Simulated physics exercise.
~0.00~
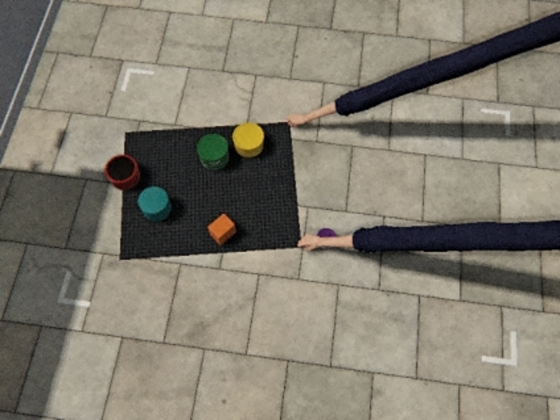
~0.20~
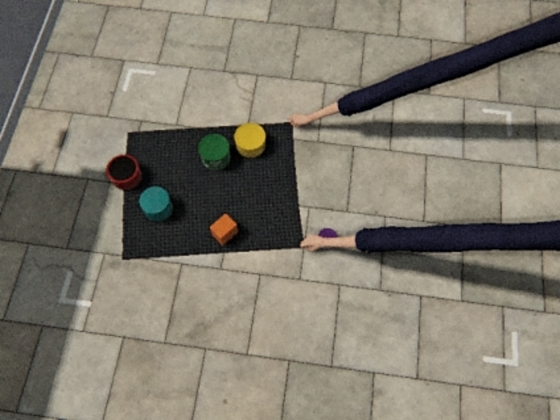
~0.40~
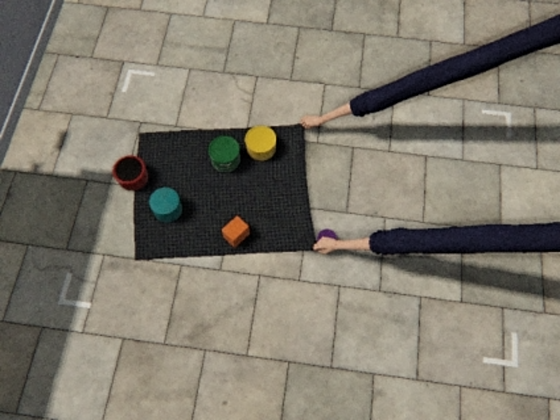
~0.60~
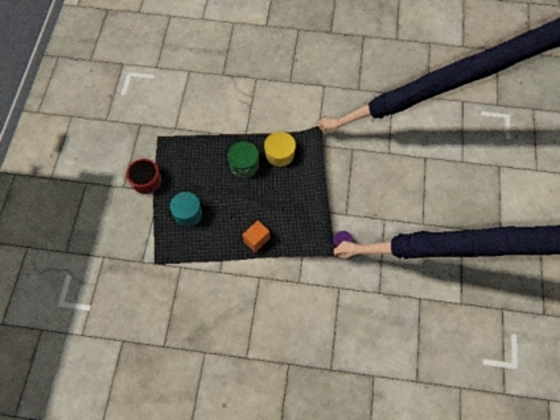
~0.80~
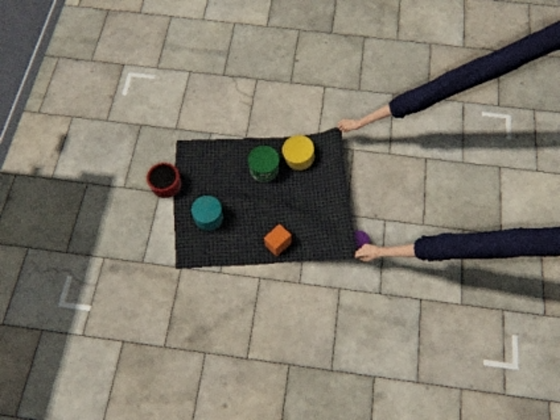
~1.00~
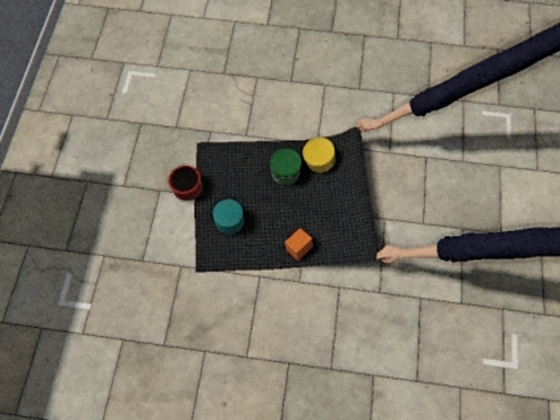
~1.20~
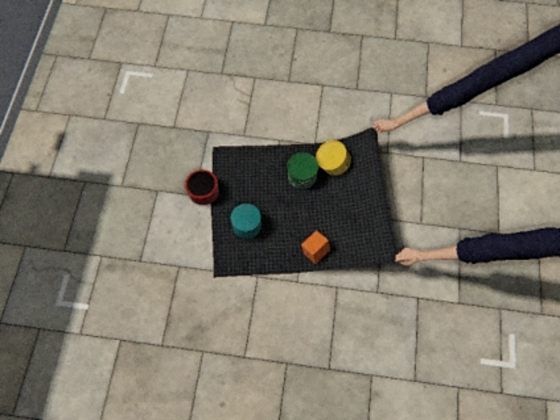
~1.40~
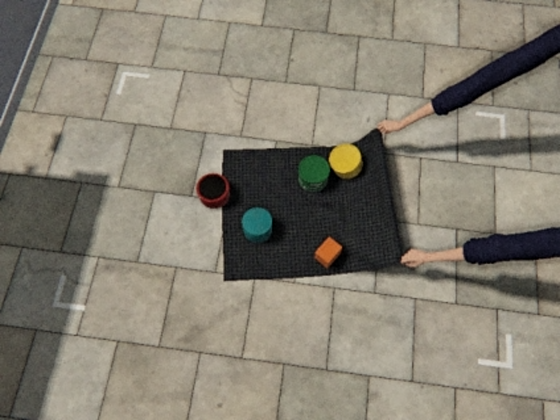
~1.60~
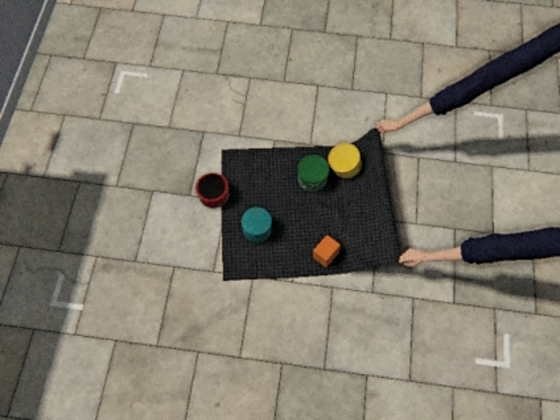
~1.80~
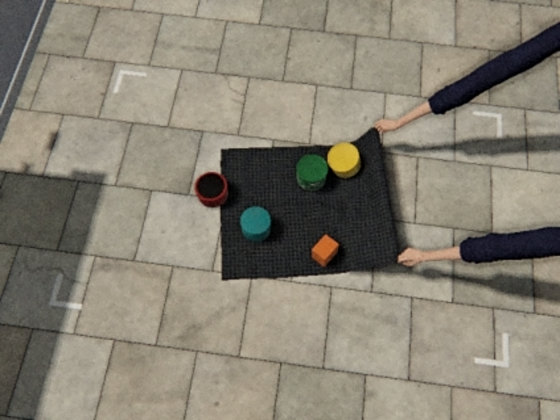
A paved floor of pale stone tiles with white corner marks is seen from above, with a shadow at the left. A dark mat holds a green and a yellow container near its top, a teal one at lower left and an orange block near the bottom, while a red pot sits at its left edge and a purple object by its lower right corner. Two dark-sleeved arms grip the right corners, pause briefly, then pull the mat steadily right. The containers, block and red pot ride along, while the purple object disappears from view beneath the lower hand. The mat stops, its load still upright.
